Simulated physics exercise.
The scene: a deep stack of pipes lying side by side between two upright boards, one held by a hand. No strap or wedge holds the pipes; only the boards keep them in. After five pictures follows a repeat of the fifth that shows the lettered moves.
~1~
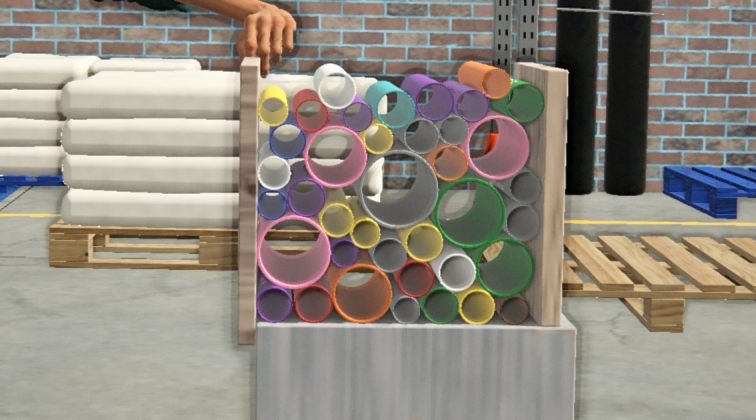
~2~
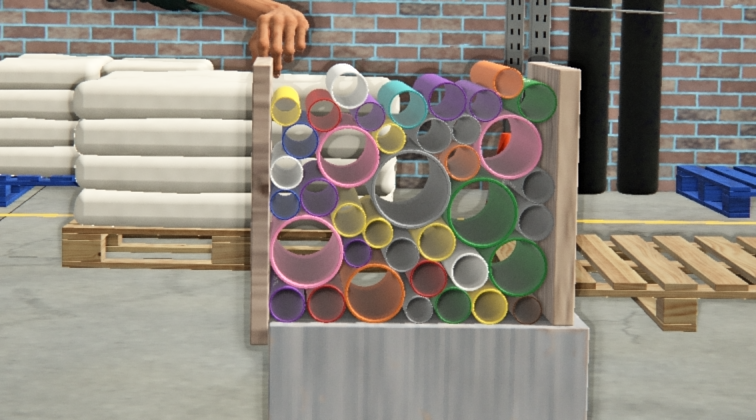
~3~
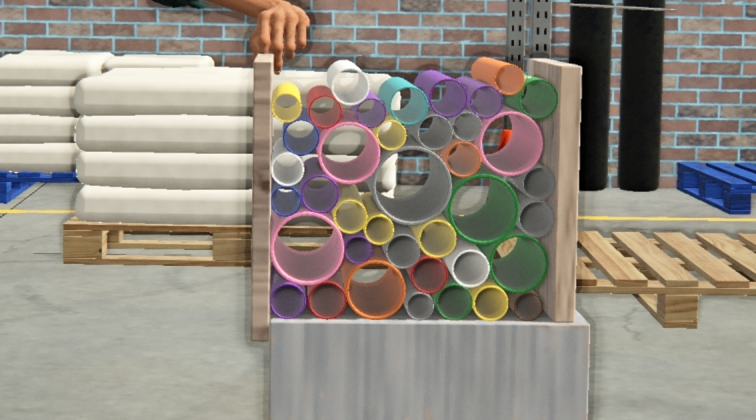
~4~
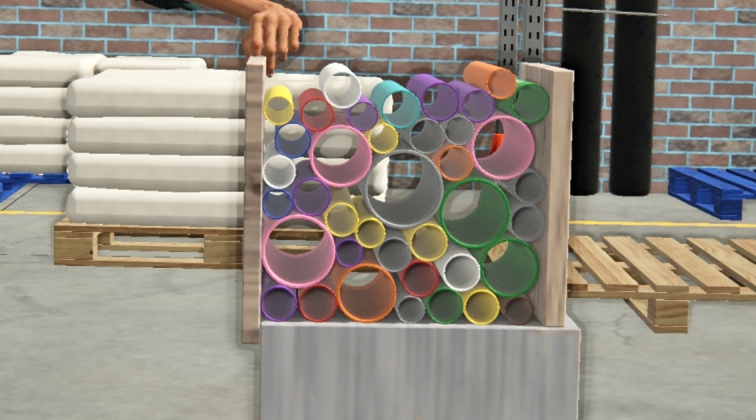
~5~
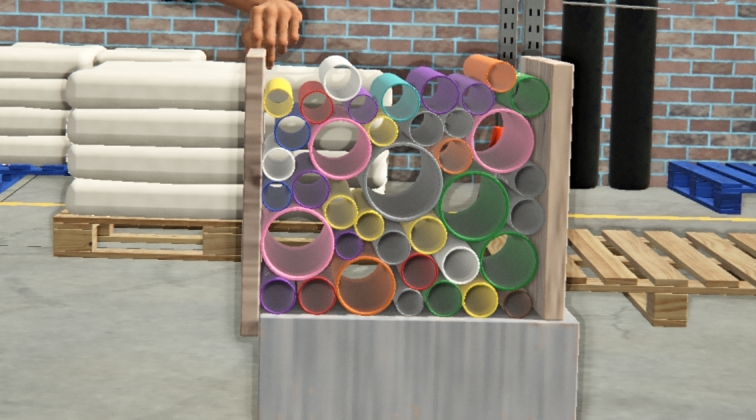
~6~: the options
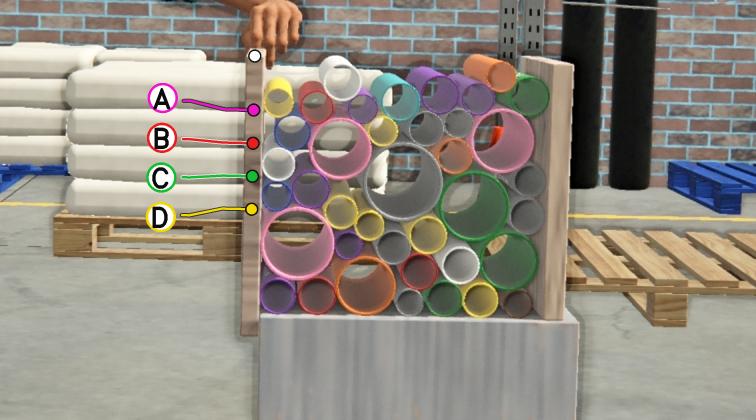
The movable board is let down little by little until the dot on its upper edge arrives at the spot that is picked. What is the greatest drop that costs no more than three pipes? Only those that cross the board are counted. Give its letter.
Slide it to C.
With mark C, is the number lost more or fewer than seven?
At C, fewer than seven.
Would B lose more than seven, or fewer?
Fewer than seven.
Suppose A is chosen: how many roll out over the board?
At A the number is none.
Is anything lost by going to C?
Yes, at C.
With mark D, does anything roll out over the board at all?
At D: Yes.
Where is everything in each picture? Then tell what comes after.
The first frame shows a white pipe (457, 272); a green pipe (470, 214); a blue pipe (273, 205).
The second frame shows a blue pipe (285, 204); a white pipe (286, 173).
The third frame shows a grey pipe (467, 127); a yellow pipe (287, 108).
The fourth frame shows side board (255, 189); a purple pipe (279, 304).
The fifth frame shows a yellow pipe (480, 300); a white pipe (461, 265); a green pipe (474, 207).
On the copy, A at (254, 110); B at (253, 143); C at (252, 176); D at (252, 209); the white dot at (255, 56).
On C. First, top of the board (263, 114).
Then, top of the board (261, 176).
Finally, top of the board (261, 176), one out over the board.
By contrast, A none out over the board; B one out over the board; D more than three out over the board.
